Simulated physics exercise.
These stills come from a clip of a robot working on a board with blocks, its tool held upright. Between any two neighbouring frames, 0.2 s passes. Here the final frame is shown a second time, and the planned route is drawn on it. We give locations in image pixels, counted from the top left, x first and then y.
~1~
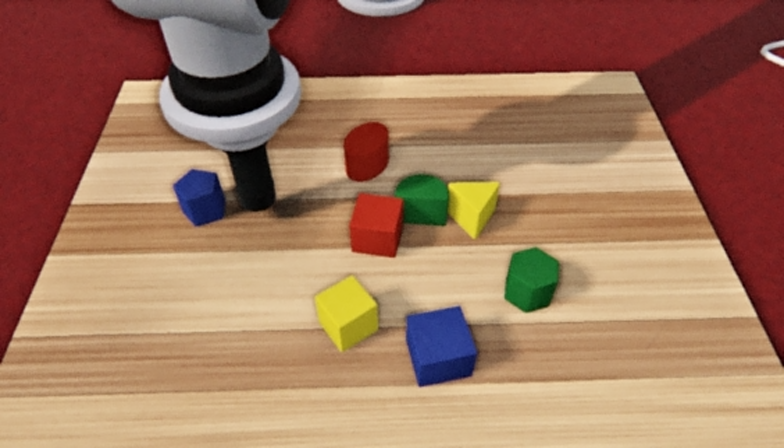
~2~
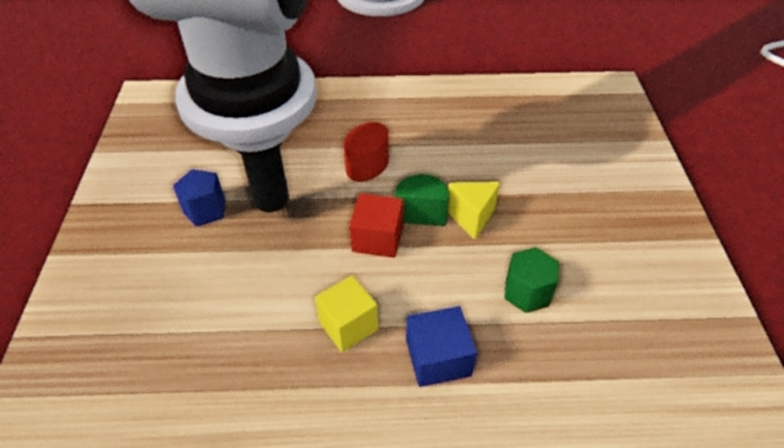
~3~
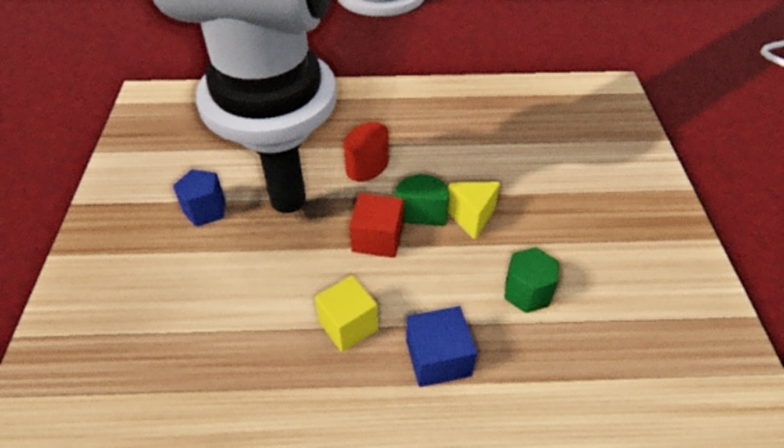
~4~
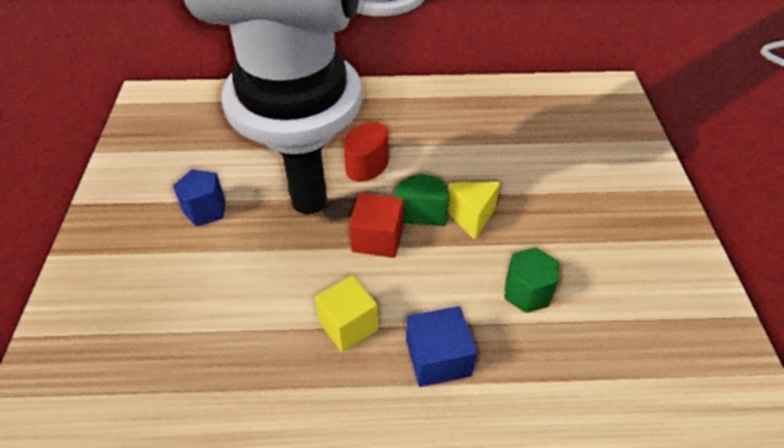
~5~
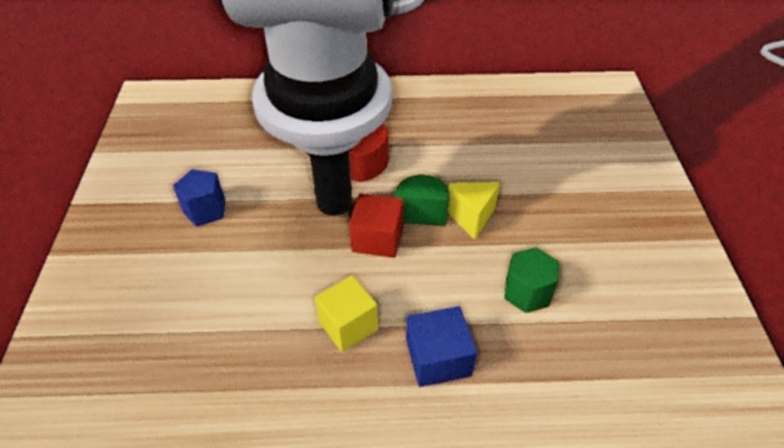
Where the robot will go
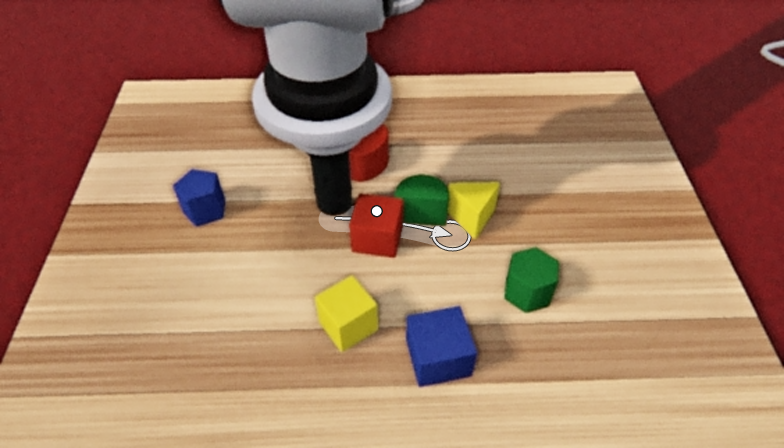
A light and dark striped wooden board on a red surface is seen from above at an angle by a still camera. A small blue block sits at left, red, green and yellow blocks cluster around the upper middle, and yellow, blue and green blocks lie nearer. A white and black robot arm slides its black tip steadily rightward from beside the small blue block to the red square piece, while every block stays still.
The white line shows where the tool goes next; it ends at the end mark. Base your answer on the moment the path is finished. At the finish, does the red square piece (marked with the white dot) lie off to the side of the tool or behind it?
I'd say yes.
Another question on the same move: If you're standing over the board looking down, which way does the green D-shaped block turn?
The twist is anticlockwise.
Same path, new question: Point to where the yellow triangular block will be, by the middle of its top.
Its top face will be centred at roughly (499, 187).
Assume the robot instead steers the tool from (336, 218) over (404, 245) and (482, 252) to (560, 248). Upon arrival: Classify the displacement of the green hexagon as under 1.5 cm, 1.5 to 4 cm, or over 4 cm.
It travels less than 1.5 cm.
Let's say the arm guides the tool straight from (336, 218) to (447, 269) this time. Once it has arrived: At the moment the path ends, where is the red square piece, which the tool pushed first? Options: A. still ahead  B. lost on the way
Letter A.
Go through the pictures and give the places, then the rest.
The first frame shows tool tip at (259, 200); block tops, red oval block at (366, 137); red square piece at (377, 211); green D-shaped block at (423, 187); yellow triangular block at (476, 192).
The second frame shows tool at (272, 201); blocks unchanged.
The third frame shows tool at (289, 201); blocks unchanged.
The fourth frame shows tool at (310, 203); blocks unchanged.
The fifth frame shows tool at (335, 204); red oval block at (366, 137); red square piece at (377, 211); green D-shaped block at (423, 187); yellow triangular block at (476, 192).
Path on the board, from (336, 218) by way of (394, 223) to (451, 235); the dot is on the red square piece.
What follows on the original path. One third of the way, tool at (376, 206); red square piece at (398, 220), turned 40° clockwise.
Two thirds of the way, tool at (415, 212); red square piece at (419, 232), turned 85° clockwise; green D-shaped block at (452, 181), turned 40° anticlockwise; yellow triangular block at (494, 187), turned 60° clockwise.
At the end, tool at (453, 221); red oval block in place; red square piece at (422, 235), turned 95° clockwise; green D-shaped block at (468, 179), turned 85° anticlockwise; yellow triangular block at (499, 187), turned 50° clockwise.
